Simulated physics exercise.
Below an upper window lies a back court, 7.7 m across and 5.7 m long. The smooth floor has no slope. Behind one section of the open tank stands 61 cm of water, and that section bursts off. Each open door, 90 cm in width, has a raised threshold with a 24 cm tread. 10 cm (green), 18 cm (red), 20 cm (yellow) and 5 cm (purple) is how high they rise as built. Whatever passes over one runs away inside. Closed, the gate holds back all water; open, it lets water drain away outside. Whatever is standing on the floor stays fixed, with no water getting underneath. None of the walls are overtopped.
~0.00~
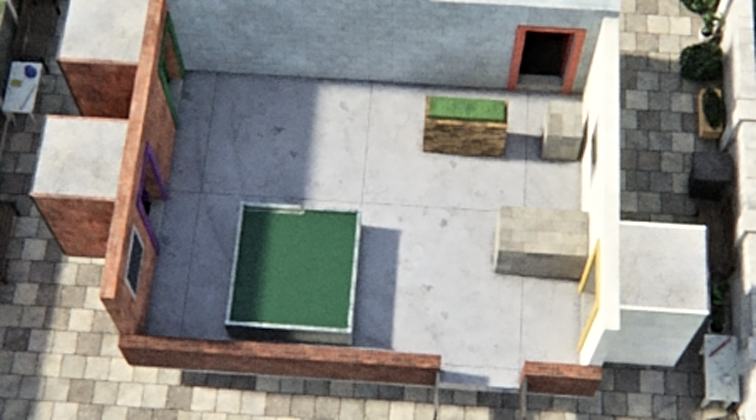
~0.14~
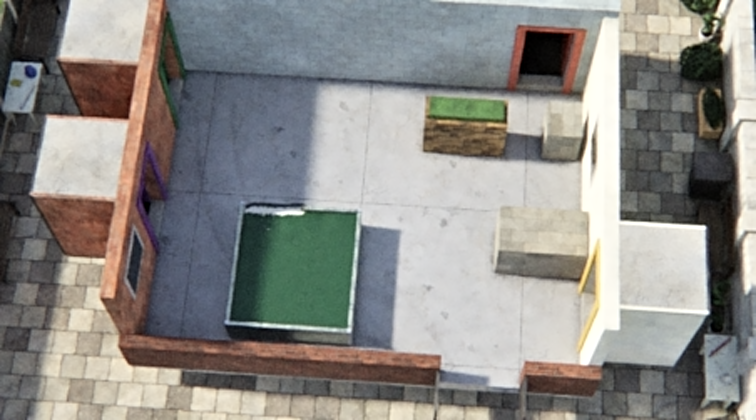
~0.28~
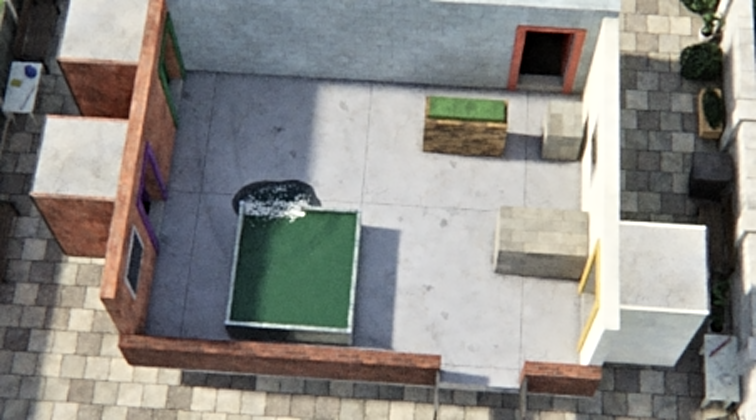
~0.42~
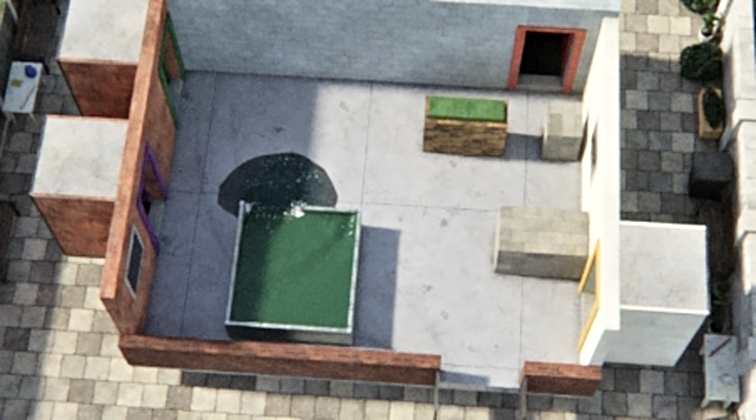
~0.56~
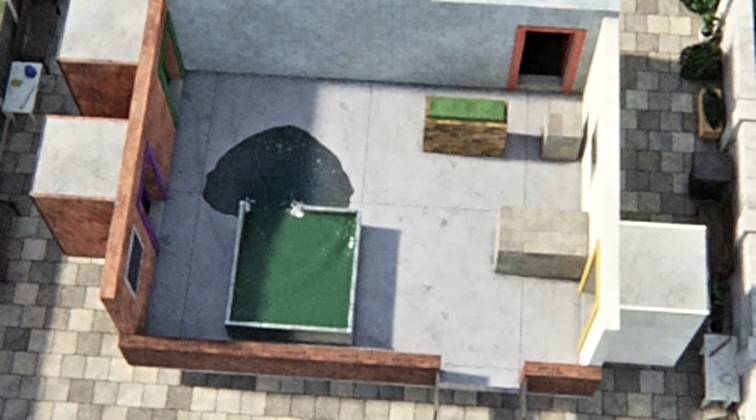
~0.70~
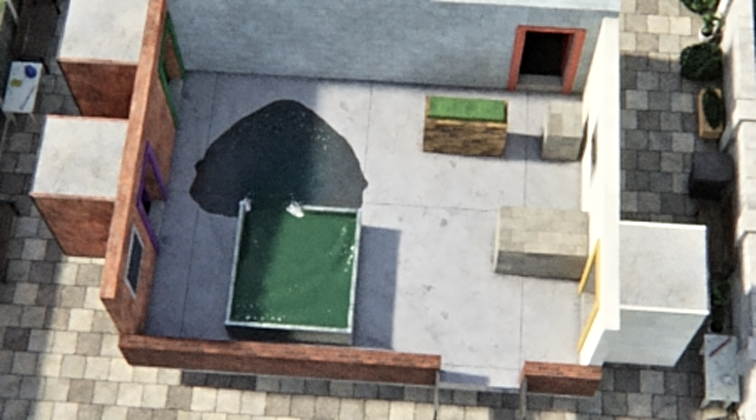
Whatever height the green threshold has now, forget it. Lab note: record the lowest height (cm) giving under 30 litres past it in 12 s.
Lowest height: 22 cm.
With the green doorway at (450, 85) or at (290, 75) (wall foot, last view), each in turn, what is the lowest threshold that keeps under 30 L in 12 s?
You'd want about 6.5 cm there first, then about 22 cm.
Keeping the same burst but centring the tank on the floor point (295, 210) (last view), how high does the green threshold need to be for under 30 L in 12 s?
I'd put it at close to 28 cm.
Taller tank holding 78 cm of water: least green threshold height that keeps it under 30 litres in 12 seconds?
Then a height close to 30 cm.
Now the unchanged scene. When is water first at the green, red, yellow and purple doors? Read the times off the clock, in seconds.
Green 1.4 s, red 3.0 s, yellow not in the 12 s, purple 2.6 s.
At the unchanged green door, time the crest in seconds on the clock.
Crest at t of about 2.8 s.
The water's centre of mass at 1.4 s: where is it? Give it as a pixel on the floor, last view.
It lies near (292, 242) in the last picture.
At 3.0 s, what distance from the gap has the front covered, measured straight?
It gets close to 5.6 metres out.
After 1.4 s water covers 25 % of the floor, deepest (37 cm) near (271, 216); it has not reached the green door.
After 3.0 s water covers 35 % of the floor, deepest (30 cm) near (259, 78); 25 cm at the green door, 78 litres in over its 10 cm threshold.
After 12.0 s water covers 95 % of the floor, deepest (11 cm) near (326, 361); 8 cm at the green door, 218 litres in over its 10 cm threshold.
At the green door as built, the water arrived by 1.5 s and peaked near 27 cm at 2.8 s.
Run again over the same 12 s with other heights there, 43 litres in over 19.5 cm, 13 litres over 26.5 cm. The limit of 30 litres is kept from about 22 cm up.
